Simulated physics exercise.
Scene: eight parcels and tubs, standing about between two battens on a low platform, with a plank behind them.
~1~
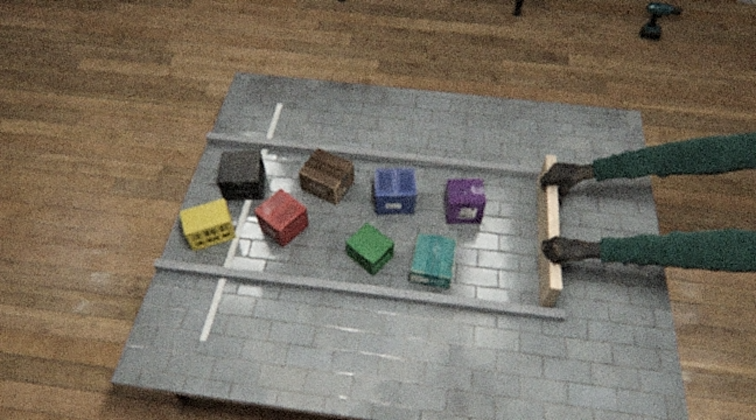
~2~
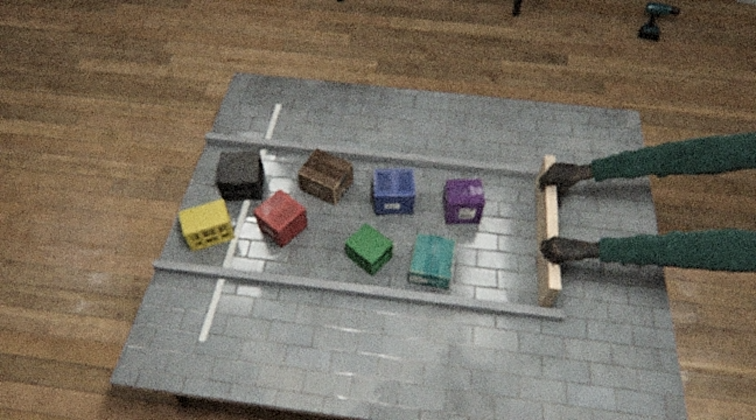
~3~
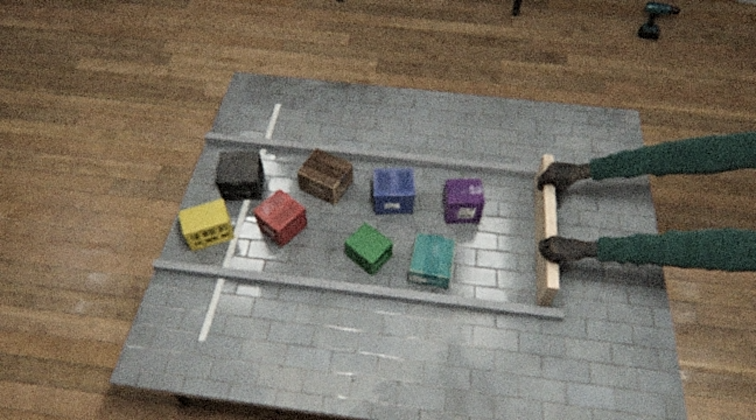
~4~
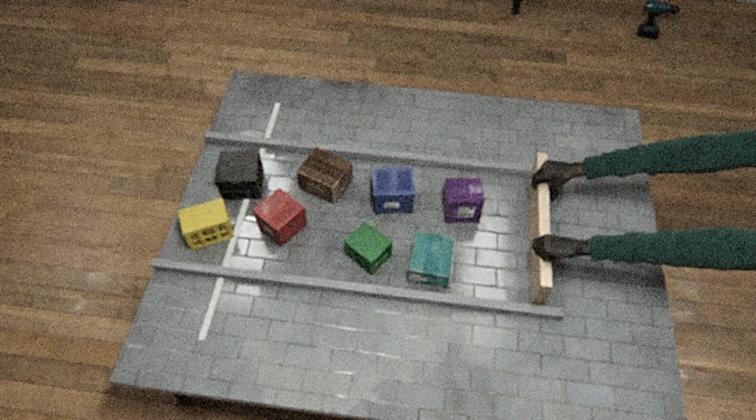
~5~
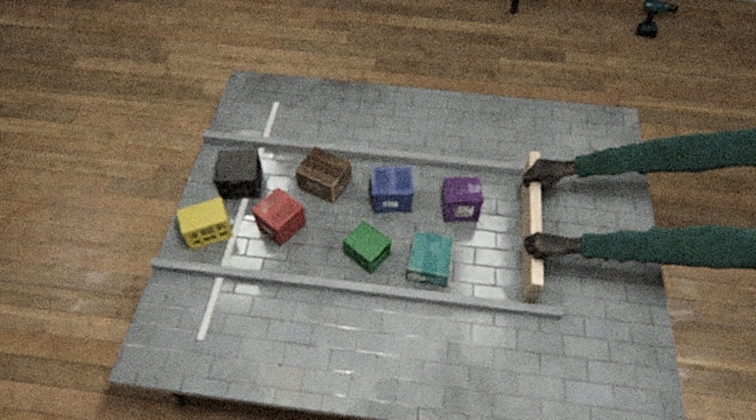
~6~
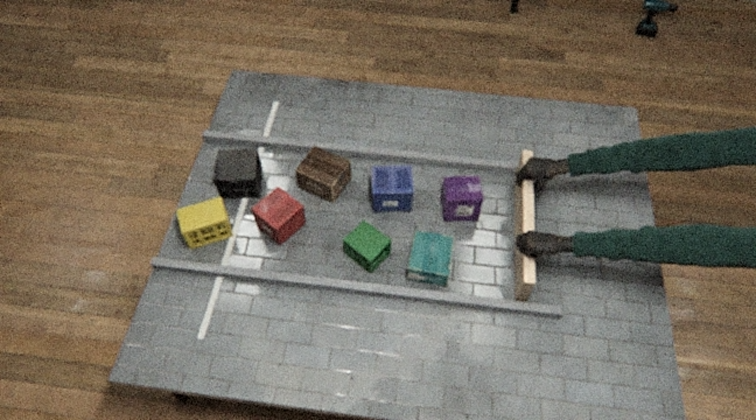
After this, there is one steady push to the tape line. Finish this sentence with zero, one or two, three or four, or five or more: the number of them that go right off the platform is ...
The number of them that go right off the platform is three or four.
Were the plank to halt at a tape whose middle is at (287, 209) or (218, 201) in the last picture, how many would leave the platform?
Try 1: 1; try 2: 6.
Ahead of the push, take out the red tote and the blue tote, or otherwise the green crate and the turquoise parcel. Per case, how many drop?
2 in the first try, 2 in the second.
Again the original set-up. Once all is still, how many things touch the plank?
Contact count: 2.
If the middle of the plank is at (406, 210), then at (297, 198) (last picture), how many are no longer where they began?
5 and 8.
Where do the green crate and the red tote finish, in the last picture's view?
The green crate ends at (172, 232) and the red tote at (193, 197).
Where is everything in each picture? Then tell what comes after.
The first frame shows yellow crate (209, 225); black crate (243, 176); red tote (283, 219); plank (548, 229); tape (247, 206).
The second frame shows black crate (241, 176); green crate (369, 249).
The third frame shows red tote (281, 219); blue tote (394, 192).
The fourth frame shows yellow crate (207, 224); brown box (325, 176).
The fifth frame shows black crate (239, 175); plank (531, 225).
The sixth frame shows yellow crate (205, 223); black crate (239, 174); red tote (280, 217); plank (524, 223); tape (243, 204).
A little later, none off yet; yellow crate at rest near (205, 223); black crate at rest near (239, 174); red tote at rest near (280, 217).
Next, none off yet; yellow crate at rest near (205, 223); black crate shifted about its own width near (203, 170); red tote shifted a little near (263, 207).
When it is over, the number that fall off is three or four; down, brown box, black crate and yellow crate.
